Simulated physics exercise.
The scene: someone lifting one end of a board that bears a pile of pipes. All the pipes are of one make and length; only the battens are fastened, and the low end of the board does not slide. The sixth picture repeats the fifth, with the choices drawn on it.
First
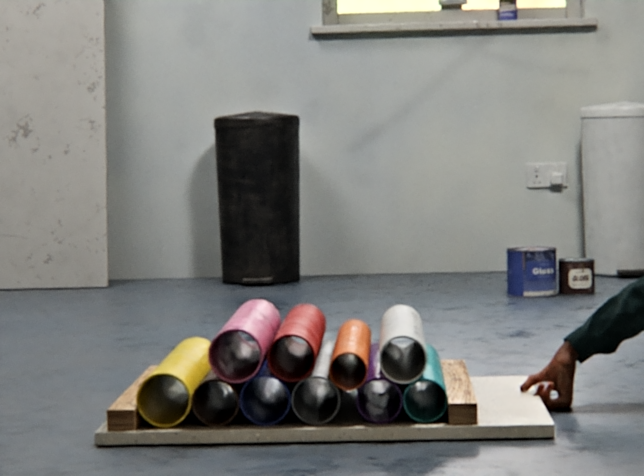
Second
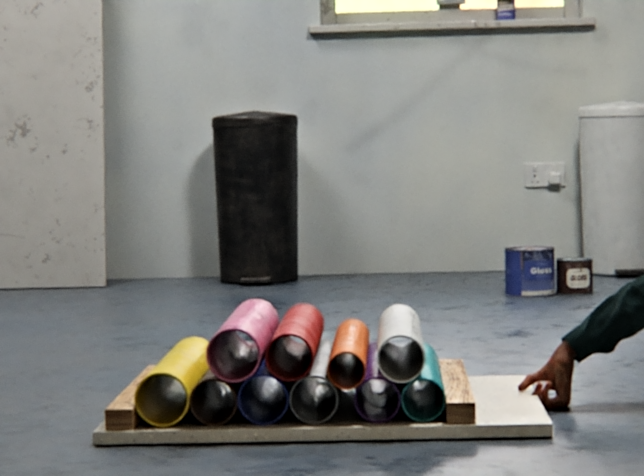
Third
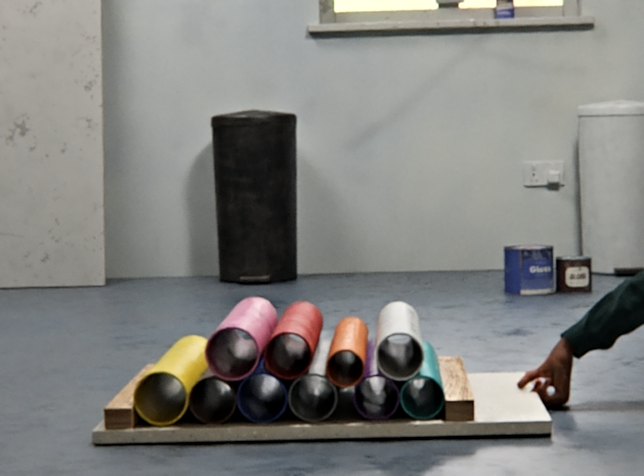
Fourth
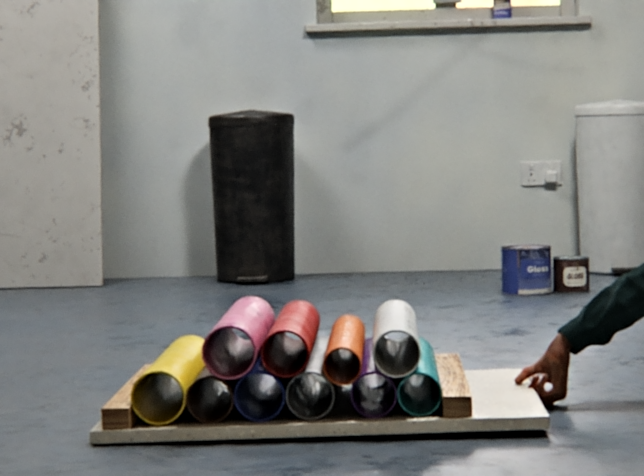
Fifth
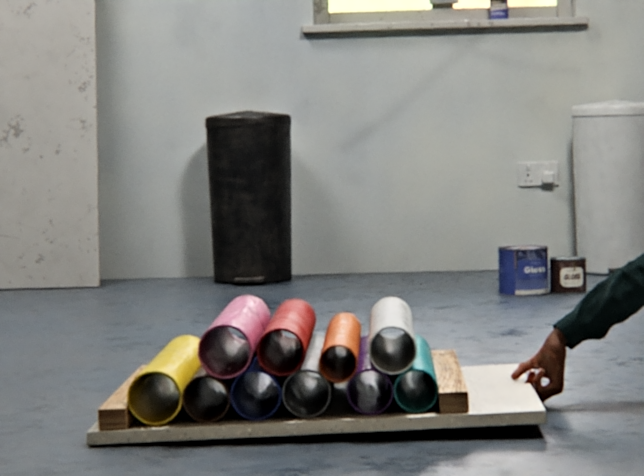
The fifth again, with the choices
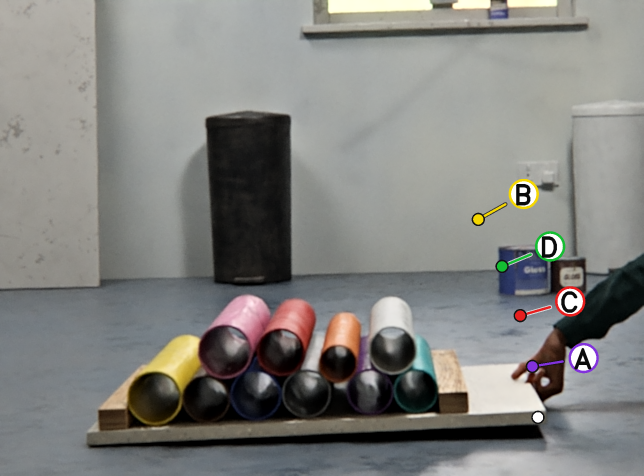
A hand slightly raises the right end of a board carrying stacked colourful pipes.
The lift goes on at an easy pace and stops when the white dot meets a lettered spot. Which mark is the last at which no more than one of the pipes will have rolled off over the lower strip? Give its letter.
It can be raised to B.
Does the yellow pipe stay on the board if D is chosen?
The yellow pipe: Yes.
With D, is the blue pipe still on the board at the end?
The blue pipe: Yes.
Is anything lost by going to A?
No.
On the marked copy, A at (532, 367); B at (478, 219); C at (520, 316); D at (502, 266); the white dot at (538, 417).
Taking B. A third of the way, board at 16°.
Two thirds of the way, board at 28°.
When it is over, board at 28°, one over the low batten (pink).
As for the rest, A none over the low batten; C none over the low batten; D none over the low batten.
